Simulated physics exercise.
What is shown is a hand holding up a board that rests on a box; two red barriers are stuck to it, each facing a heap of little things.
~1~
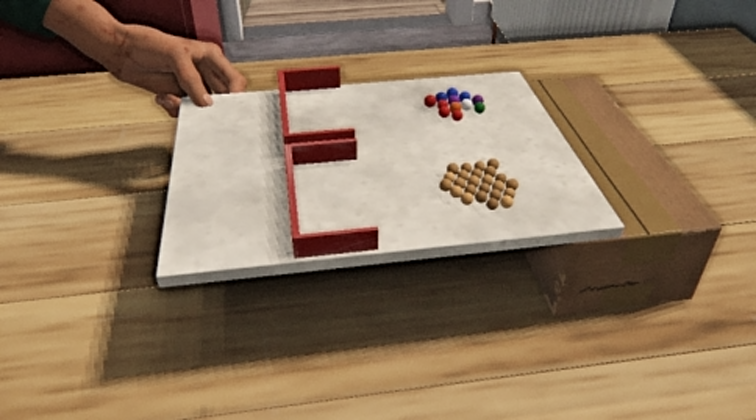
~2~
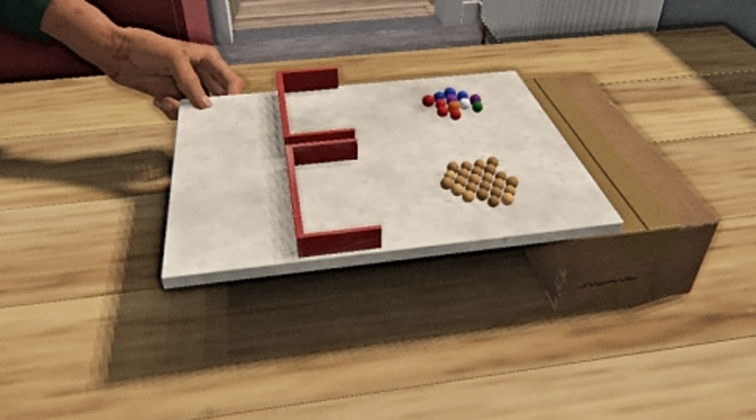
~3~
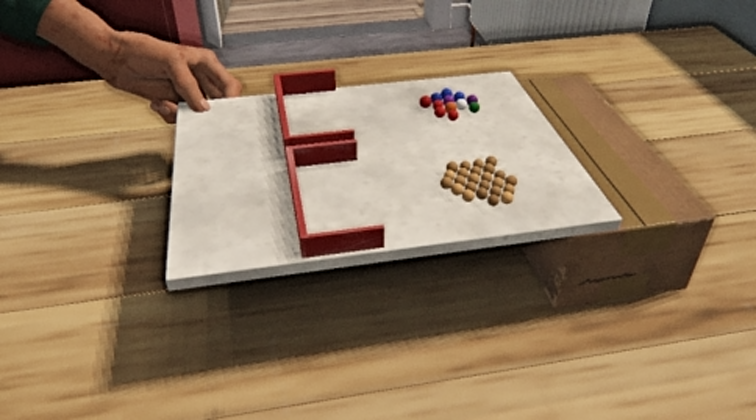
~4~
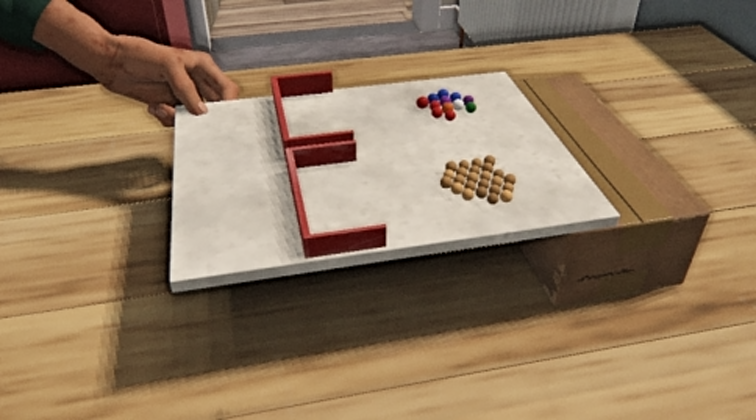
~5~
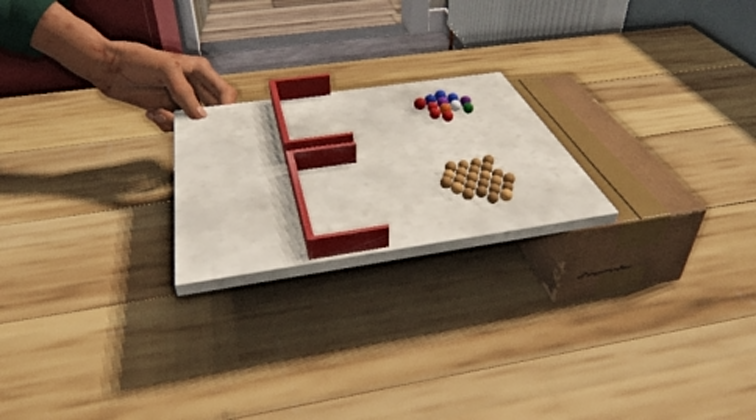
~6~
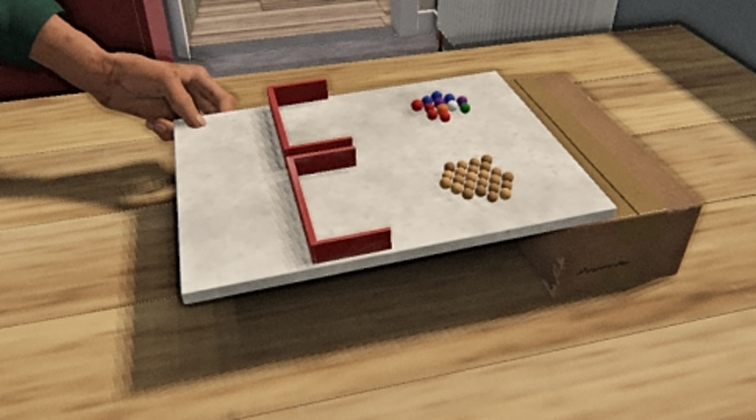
The clip shows a hand holding the left end of a white board that rests on a cardboard box, with two red barriers and two clusters of small beads on top, as the held end lowers very slightly.
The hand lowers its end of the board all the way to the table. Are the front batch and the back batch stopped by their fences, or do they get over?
The front batch is stopped; the back batch is stopped.
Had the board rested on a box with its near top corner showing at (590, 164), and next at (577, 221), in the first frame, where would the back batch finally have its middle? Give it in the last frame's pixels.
Case 1 at (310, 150), case 2 at (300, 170).
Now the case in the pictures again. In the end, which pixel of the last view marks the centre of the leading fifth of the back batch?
That would be close to (299, 183), more or less.
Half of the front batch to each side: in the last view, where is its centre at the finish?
About (328, 249).
Then, 0.25 s on from there, board sloping at 7°; front batch where it was; back batch where it was.
Then, 0.56 s on from there, board sloping at 14°; front batch on its way down; back batch on its way down.
Then, 0.89 s on from there, board resting at 16°; front batch has reached its bar; back batch has reached its bar.
In the end, board resting at 16°; front batch gathered behind its bar; back batch gathered behind its bar.
